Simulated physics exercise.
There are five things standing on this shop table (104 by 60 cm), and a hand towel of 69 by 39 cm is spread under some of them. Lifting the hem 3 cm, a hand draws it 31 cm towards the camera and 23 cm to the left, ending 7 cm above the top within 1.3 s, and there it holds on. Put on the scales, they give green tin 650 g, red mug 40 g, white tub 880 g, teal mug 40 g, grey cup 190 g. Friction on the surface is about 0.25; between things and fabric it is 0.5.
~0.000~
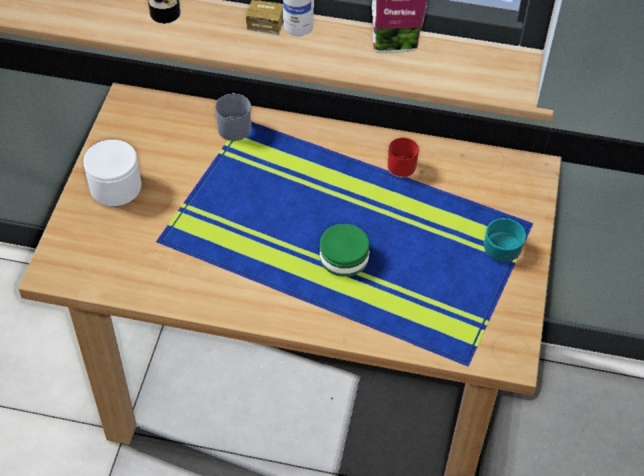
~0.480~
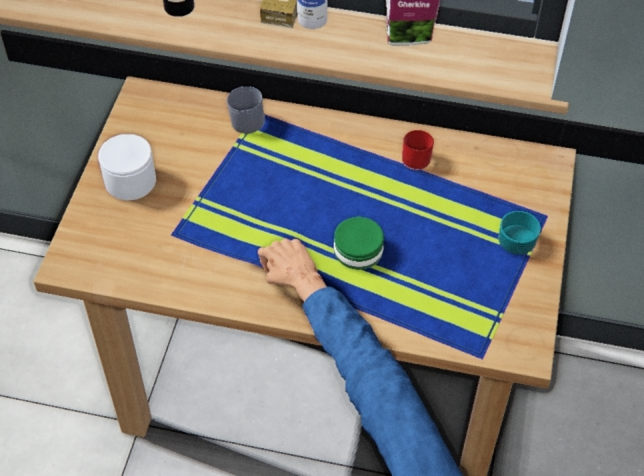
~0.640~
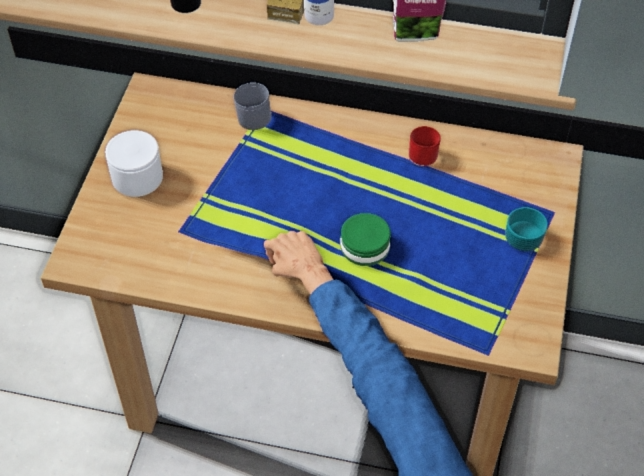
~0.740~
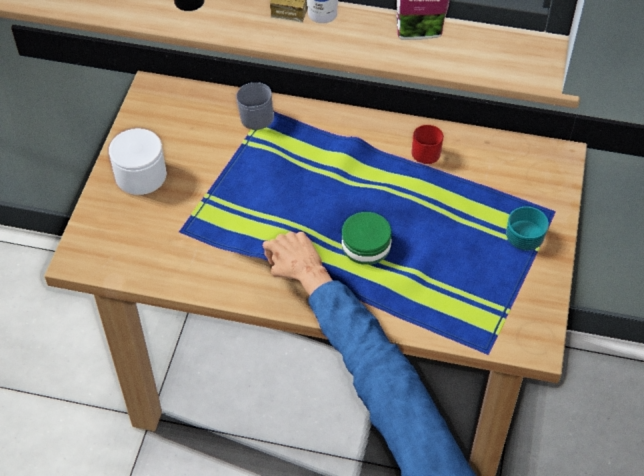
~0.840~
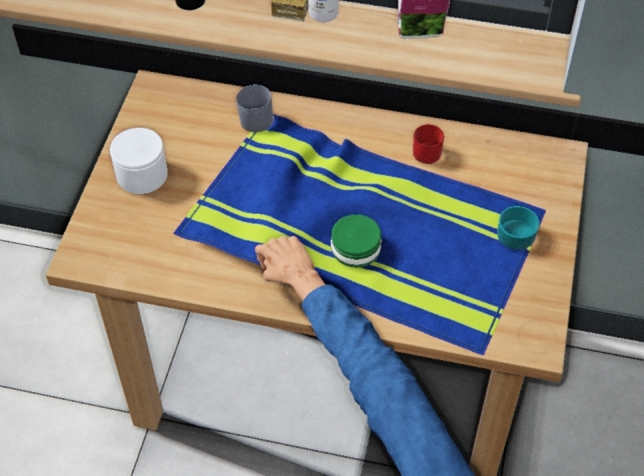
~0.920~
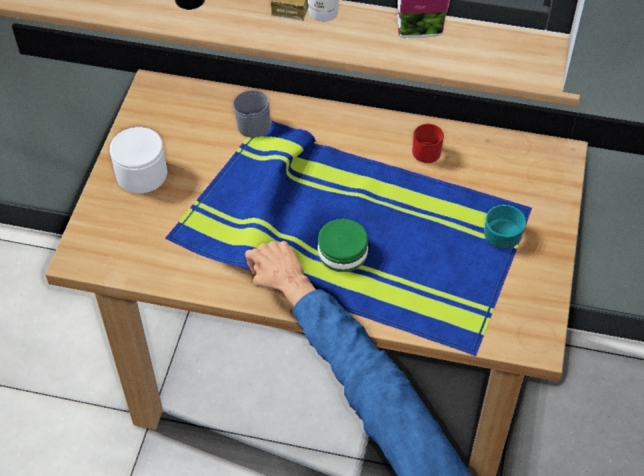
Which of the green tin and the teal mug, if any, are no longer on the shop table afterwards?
In order: I think the green tin won't hold out up there. I think the teal mug won't hold out up there.
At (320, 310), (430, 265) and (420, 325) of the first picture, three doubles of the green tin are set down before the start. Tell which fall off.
Log, listed order - lost / lost / lost.
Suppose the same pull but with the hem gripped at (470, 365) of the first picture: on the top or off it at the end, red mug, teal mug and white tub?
Well, in that case the red mug survives on top, the teal mug tips off and the white tub survives on top.
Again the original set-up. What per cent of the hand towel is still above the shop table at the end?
Around 15 percent.
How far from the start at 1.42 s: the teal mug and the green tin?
Shift - teal mug 25 cm, green tin 25 cm.
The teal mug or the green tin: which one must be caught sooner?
First: Green.
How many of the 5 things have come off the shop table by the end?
After counting, the figure is 2.
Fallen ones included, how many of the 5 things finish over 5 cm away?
My count is 3.
At 1.2 s, 95 % of the hand towel is still over the top; green tin 16 cm off its start, teal mug 15 cm off its start, grey cup 12 cm off its start.
At 1.4 s, 75 % of the hand towel is still over the top; green tin 27 cm off its start, teal mug 25 cm off its start, grey cup 18 cm off its start.
At 1.7 s, 45 % of the hand towel is still over the top; teal mug 43 cm off its start at (348, 306), green tin over the edge, grey cup 24 cm off its start at (195, 163).
At 1.9 s, 20 % of the hand towel is still over the top; teal mug over the edge, green tin over the edge, grey cup 24 cm off its start.
At 3.5 s, 15 % of the hand towel is still over the top; teal mug over the edge, green tin over the edge, grey cup 24 cm off its start at (192, 165).
